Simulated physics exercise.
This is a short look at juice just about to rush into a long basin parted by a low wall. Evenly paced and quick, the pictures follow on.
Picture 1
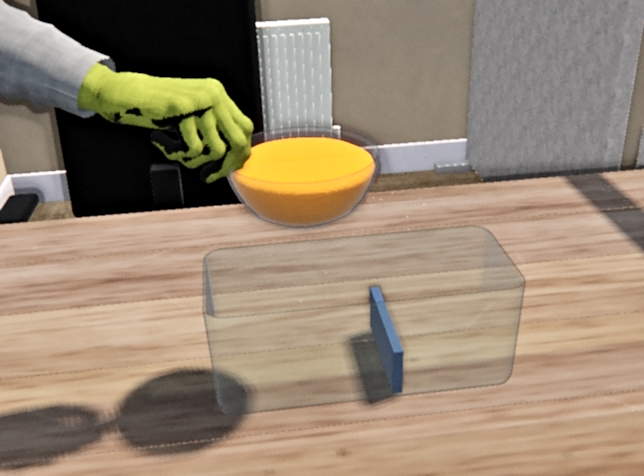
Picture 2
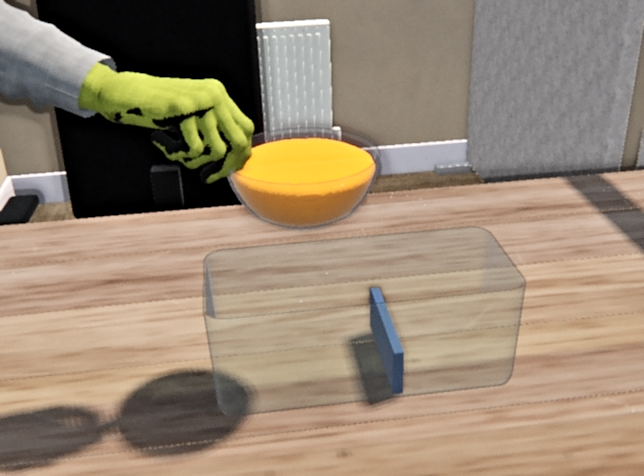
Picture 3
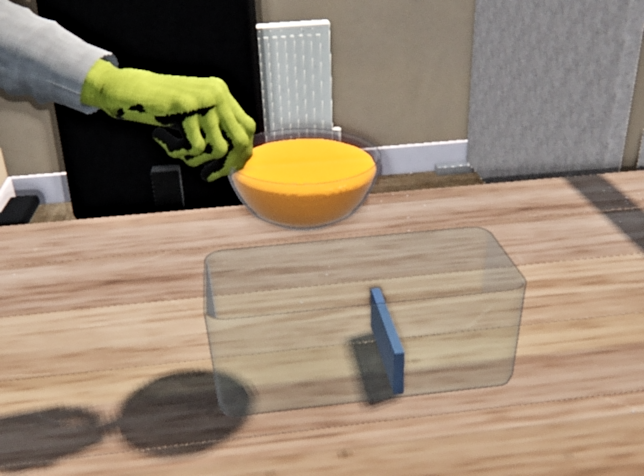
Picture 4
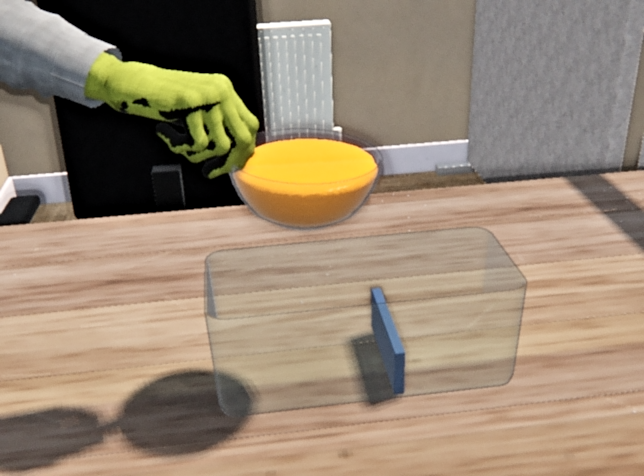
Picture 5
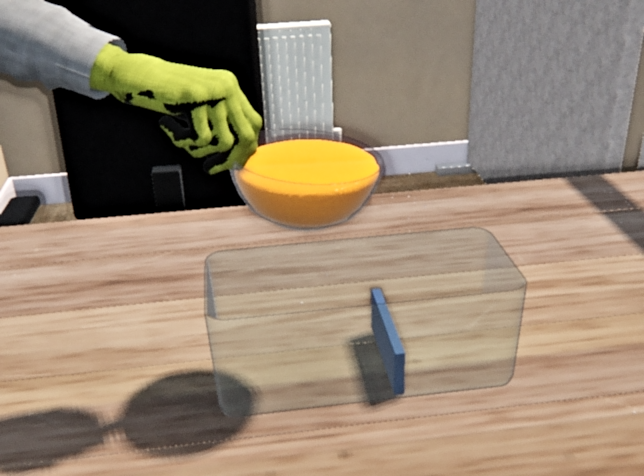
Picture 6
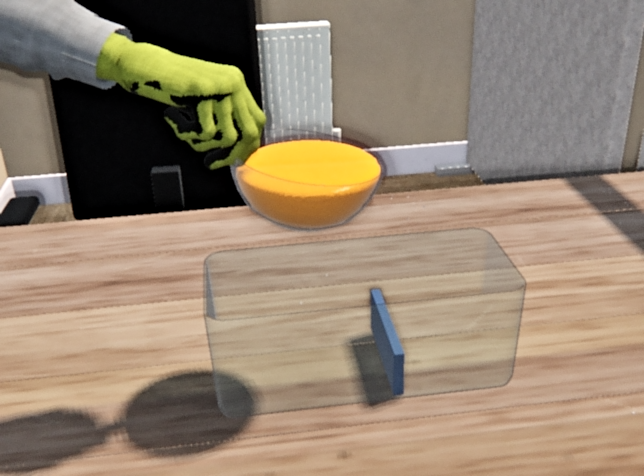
A wooden tabletop in a room is seen from slightly above, with a pale radiator, a black panel and a grey panel behind it. A green hand in a grey sleeve reaches from the left to a clear bowl of orange juice, beyond a see-through basin with a low blue wall inside. The hand and bowl barely move at first, then the bowl tilts slightly rightward while the view stays still.
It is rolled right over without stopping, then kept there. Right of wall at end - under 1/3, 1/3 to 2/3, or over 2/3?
Over 2/3.
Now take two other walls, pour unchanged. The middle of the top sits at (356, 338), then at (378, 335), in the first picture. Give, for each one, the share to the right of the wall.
First some 95, then 90 per cent.
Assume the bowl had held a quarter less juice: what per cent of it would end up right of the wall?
Roughly 90 in a hundred.
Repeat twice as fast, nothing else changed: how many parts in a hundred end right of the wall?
Something like 80 percent.
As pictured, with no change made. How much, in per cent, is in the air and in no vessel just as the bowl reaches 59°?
Estimate: Some 30 per cent.
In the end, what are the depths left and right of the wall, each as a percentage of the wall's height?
On the left roughly 0, on the right roughly 60.
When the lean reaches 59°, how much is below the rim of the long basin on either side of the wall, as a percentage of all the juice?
Left: Roughly 0 %; right: Roughly 30 %.
A moment on, the bowl is tipped part way and 42 per cent is still to pour, 0 is left of the wall and 29 right of it.
Next, the bowl is tipped on its side and 2 per cent is still to pour, 6 is left of the wall and 88 right of it.
Then the bowl is tipped right over and 0 per cent is still to pour, 10 is left of the wall and 90 right of it.
Later the bowl is tipped right over and 0 per cent is still to pour, 10 is left of the wall and 90 right of it.
At rest 10 per cent lies left of the wall, 90 right of it and 0 outside.
